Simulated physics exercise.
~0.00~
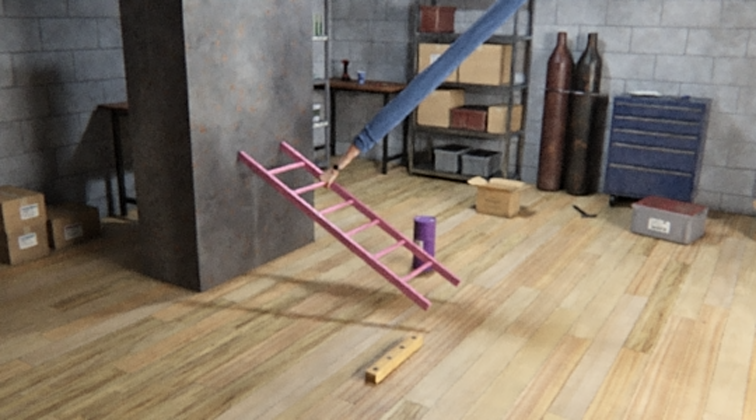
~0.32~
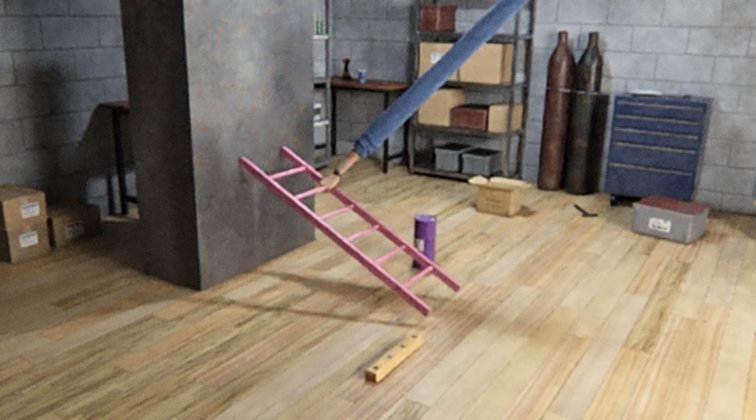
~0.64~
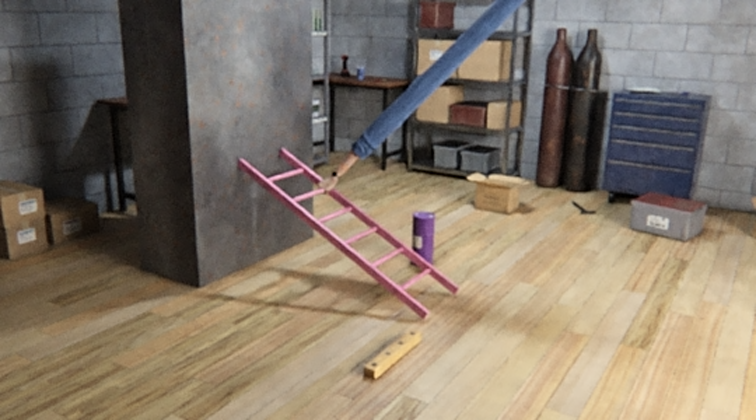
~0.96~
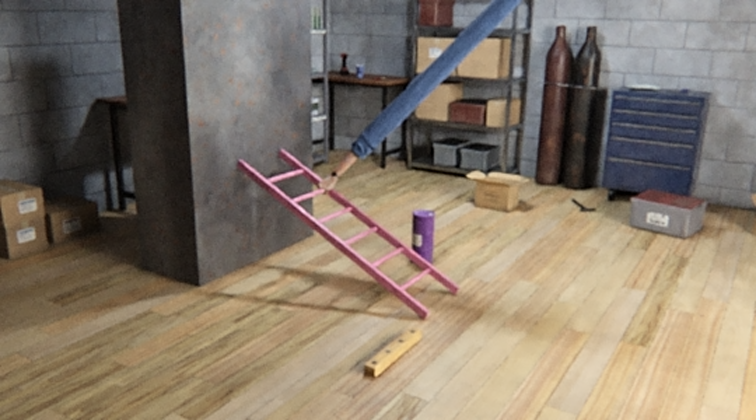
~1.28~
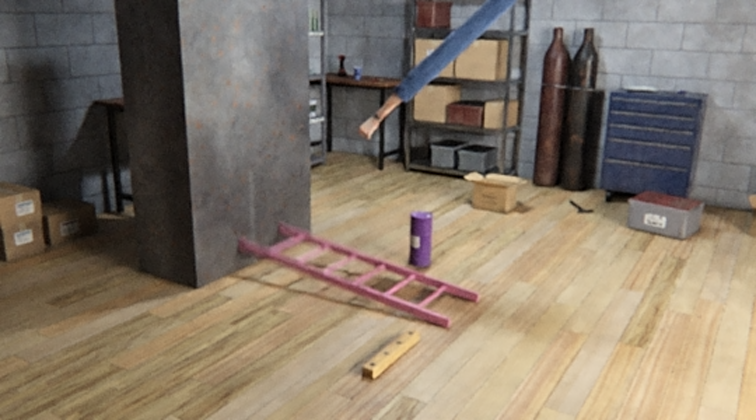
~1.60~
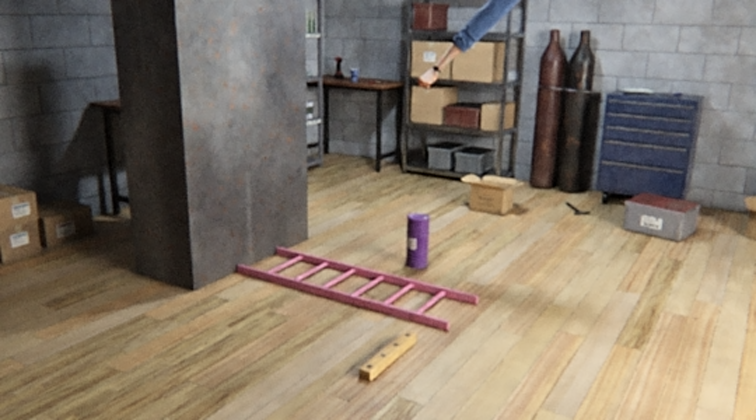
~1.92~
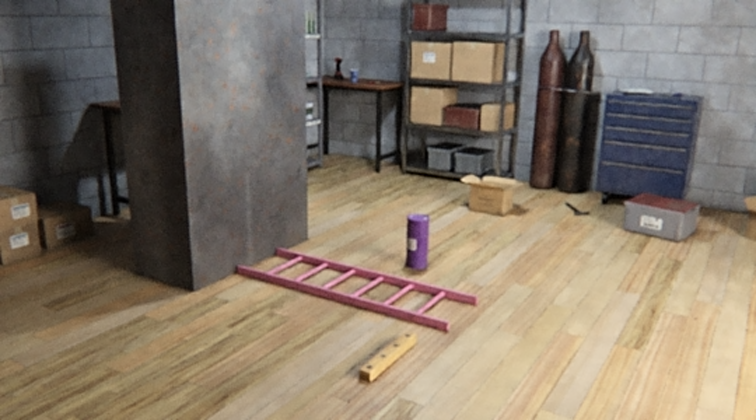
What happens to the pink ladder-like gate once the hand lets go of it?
It does not hold its slant. It slides out and falls, ending flat on the floor beside the dark pillar.
In a workshop with a wooden floor, a hand steadies a pink ladder-like gate slanted beside a dark pillar, then lets go and draws back. The gate slides down and ends lying flat on the floor, while the purple canister and yellow wooden strip stay in place.
